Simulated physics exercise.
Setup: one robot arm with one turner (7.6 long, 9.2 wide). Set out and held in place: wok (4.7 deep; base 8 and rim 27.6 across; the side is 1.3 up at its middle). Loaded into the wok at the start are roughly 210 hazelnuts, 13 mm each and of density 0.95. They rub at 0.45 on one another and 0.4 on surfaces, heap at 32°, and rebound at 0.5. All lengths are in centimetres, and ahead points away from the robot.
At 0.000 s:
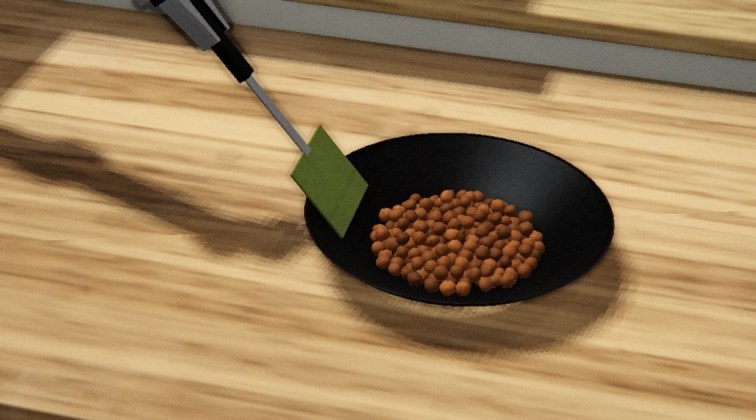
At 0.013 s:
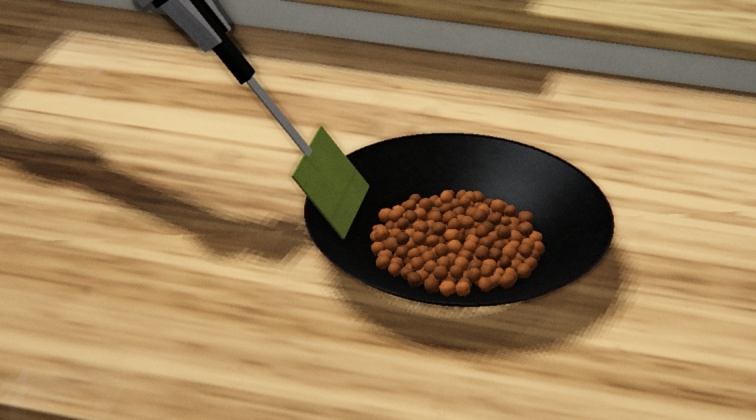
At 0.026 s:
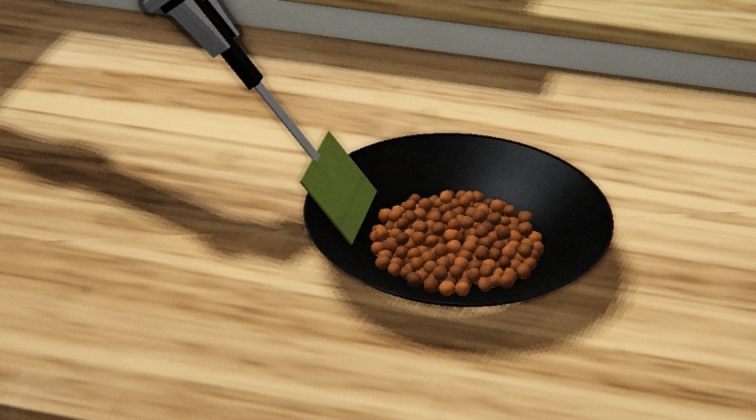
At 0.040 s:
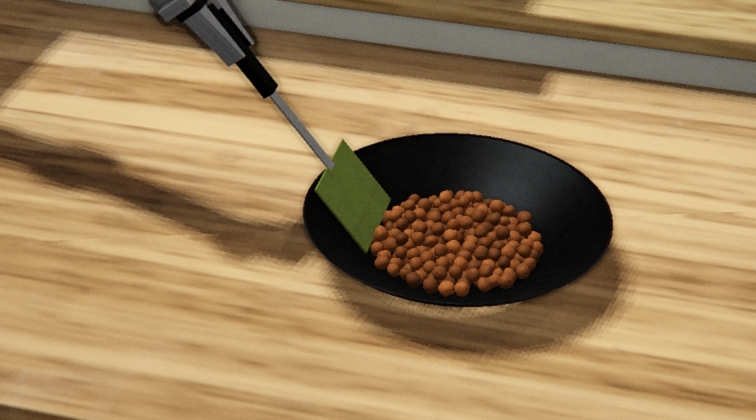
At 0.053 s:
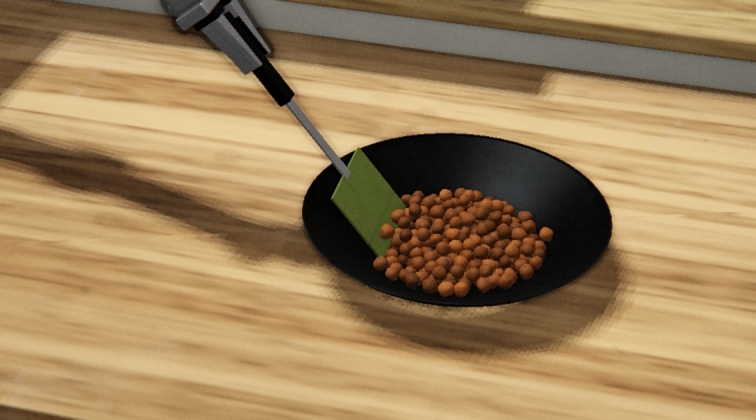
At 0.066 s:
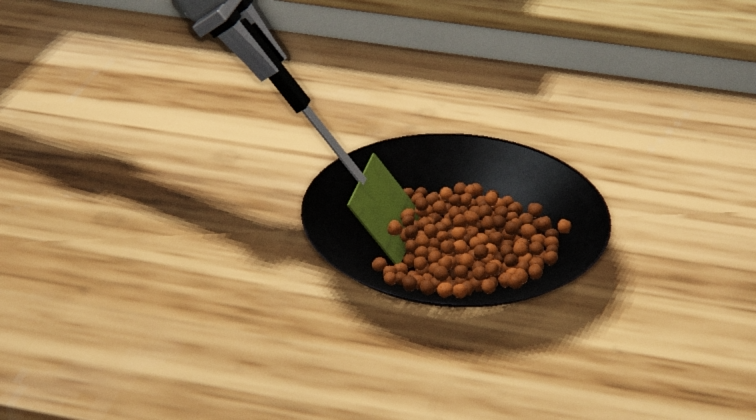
Green turner held by a robot arm sliding down into a black wok and pushing brown hazelnuts slightly to the right.
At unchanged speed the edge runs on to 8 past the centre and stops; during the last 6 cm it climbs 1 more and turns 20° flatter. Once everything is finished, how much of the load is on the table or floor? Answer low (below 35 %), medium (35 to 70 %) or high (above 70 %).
Medium.
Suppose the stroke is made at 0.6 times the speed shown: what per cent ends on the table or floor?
Estimate: Approx. 30 %.
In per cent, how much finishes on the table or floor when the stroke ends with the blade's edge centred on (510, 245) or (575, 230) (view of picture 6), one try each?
Estimates, in order: 15 % and 65 %.
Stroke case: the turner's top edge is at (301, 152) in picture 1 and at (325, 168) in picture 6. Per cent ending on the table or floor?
My guess would be close to 25 per cent.
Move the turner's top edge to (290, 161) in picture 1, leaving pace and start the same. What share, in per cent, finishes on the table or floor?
I'd estimate close to 40 per cent.
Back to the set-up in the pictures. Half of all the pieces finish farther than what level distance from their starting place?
Around 14 cm, measured level.
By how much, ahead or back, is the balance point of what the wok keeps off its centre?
Offset forward: Around 4.0 cm.
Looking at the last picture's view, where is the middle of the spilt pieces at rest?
At about (733, 290) in the last picture.
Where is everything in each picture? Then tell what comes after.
The first frame shows turner top edge at (305, 149), sloping 51°; upper third of the load around (455, 229), from x 375 to 540, top at y 195; 209 in the wok.
The second frame shows turner top edge at (307, 150), sloping 51°; upper third of the load around (455, 229), from x 375 to 540, top at y 195.
The third frame shows turner top edge at (314, 155), sloping 51°; upper third of the load around (454, 230), from x 375 to 535, top at y 195.
The fourth frame shows turner top edge at (329, 164), sloping 51°; upper third of the load around (454, 230), from x 375 to 535, top at y 195.
The fifth frame shows turner top edge at (345, 172), sloping 51°; upper third of the load around (453, 228), from x 380 to 545, top at y 195.
The sixth frame shows turner top edge at (361, 178), sloping 51°; upper third of the load around (467, 229), from x 380 to 565, top at y 190; 209 in the wok.
By 0.10 s, sloping 51°, highest piece 6 above the table; 209 in the wok.
By 0.13 s, sloping 45°, highest piece 8 above the table; 205 in the wok, 4 on the blade or in flight.
By 0.35 s, sloping 31°, highest piece 6 above the table; 108 in the wok, 90 on the table or floor, 11 on the blade or in flight.
By 1.40 s, sloping 31°, highest piece 4 above the table; 108 in the wok, 101 on the table or floor.
Final count, 108 in the wok, 101 on the table or floor. That is 48 % on the table or floor.
